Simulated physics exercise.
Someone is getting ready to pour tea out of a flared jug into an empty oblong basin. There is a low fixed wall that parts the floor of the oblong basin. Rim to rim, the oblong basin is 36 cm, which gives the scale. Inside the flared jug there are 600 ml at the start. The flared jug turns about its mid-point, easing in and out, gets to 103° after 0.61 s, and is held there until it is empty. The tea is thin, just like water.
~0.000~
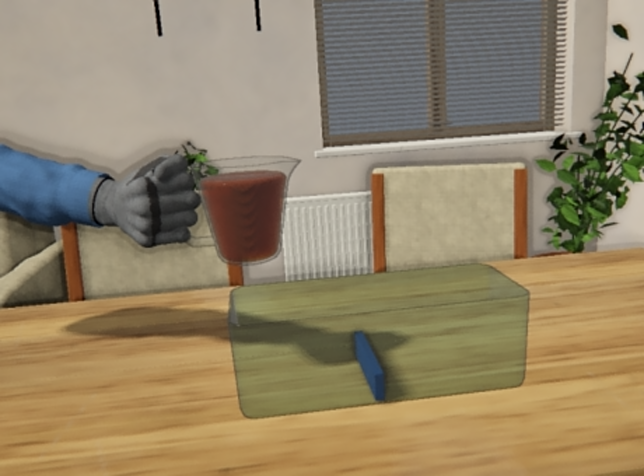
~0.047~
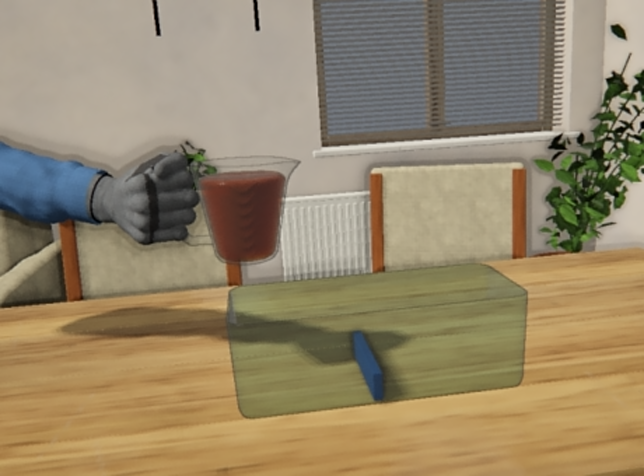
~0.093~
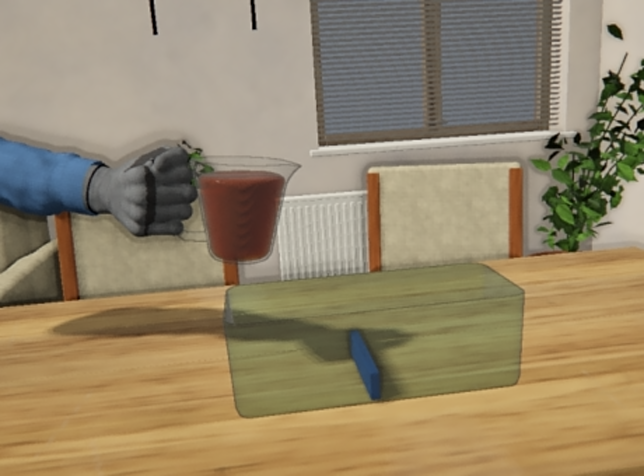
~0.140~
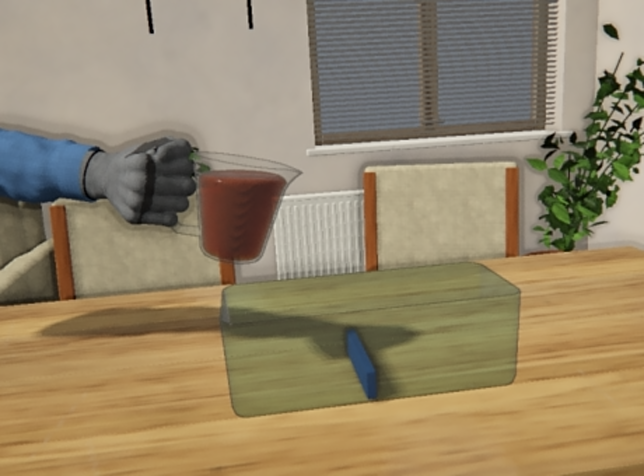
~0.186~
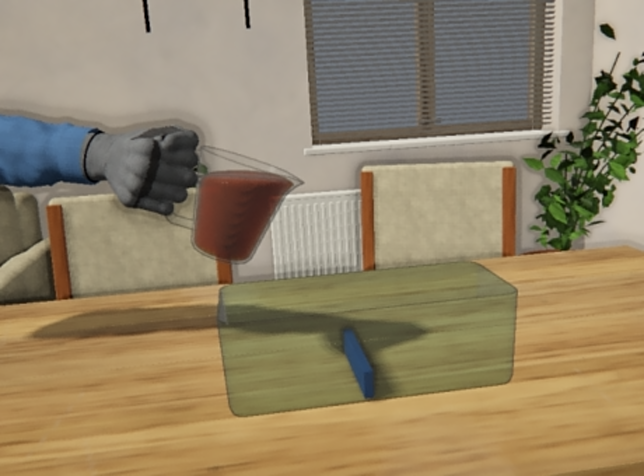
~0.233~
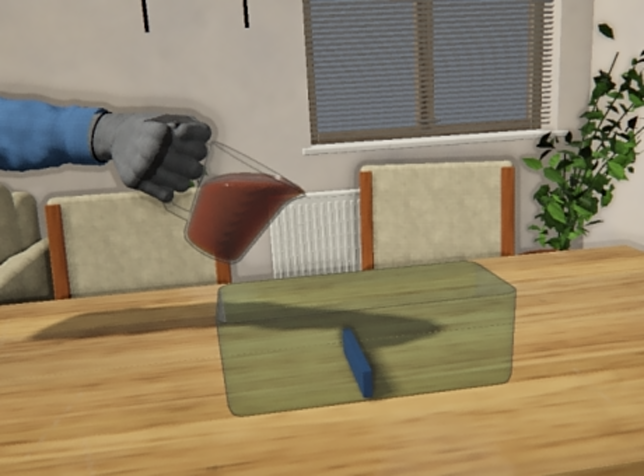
A gray-gloved hand on a blue-sleeved arm reaches in from the left over a wooden table, in a room seen from slightly above the tabletop. It holds a clear flared jug of reddish-brown tea above the left end of a see-through, greenish oblong basin with a blue upright wall inside, before pale chairs, a window and a plant. The hand tilts the jug rightward, slowly then faster, the tea reaching its lip, while the view shifts slightly.
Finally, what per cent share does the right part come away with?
Roughly 31 per cent.
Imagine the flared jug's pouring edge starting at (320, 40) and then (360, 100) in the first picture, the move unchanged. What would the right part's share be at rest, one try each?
Result: 85 per cent, then 90 per cent.
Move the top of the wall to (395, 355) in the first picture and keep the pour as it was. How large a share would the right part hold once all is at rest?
Around 10 %, I'd say.
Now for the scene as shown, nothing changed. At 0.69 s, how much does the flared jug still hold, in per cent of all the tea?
Near 8 percent, more or less.
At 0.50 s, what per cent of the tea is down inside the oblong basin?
I'd estimate some 30 percent of the liquid.
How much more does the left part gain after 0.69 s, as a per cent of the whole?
I'd put it at some 10 percent.
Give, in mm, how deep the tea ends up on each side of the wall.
I'd expect close to 18 mm on the left and close to 8 mm on the right.
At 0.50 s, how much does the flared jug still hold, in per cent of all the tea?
I'd estimate some 46 % remains.
By 0.50 s the tilt is 94° and 47 per cent is still to pour, 12 is left of the wall and 18 right of it.
By 0.69 s the tilt is 103° and 8 per cent is still to pour, 57 is left of the wall and 27 right of it.
By 0.89 s the tilt is 103° and 0 per cent is still to pour, 69 is left of the wall and 28 right of it.
By 1.11 s the tilt is 103° and 0 per cent is still to pour, 69 is left of the wall and 29 right of it.
At rest 67 per cent lies left of the wall, 31 right of it and 2 outside.
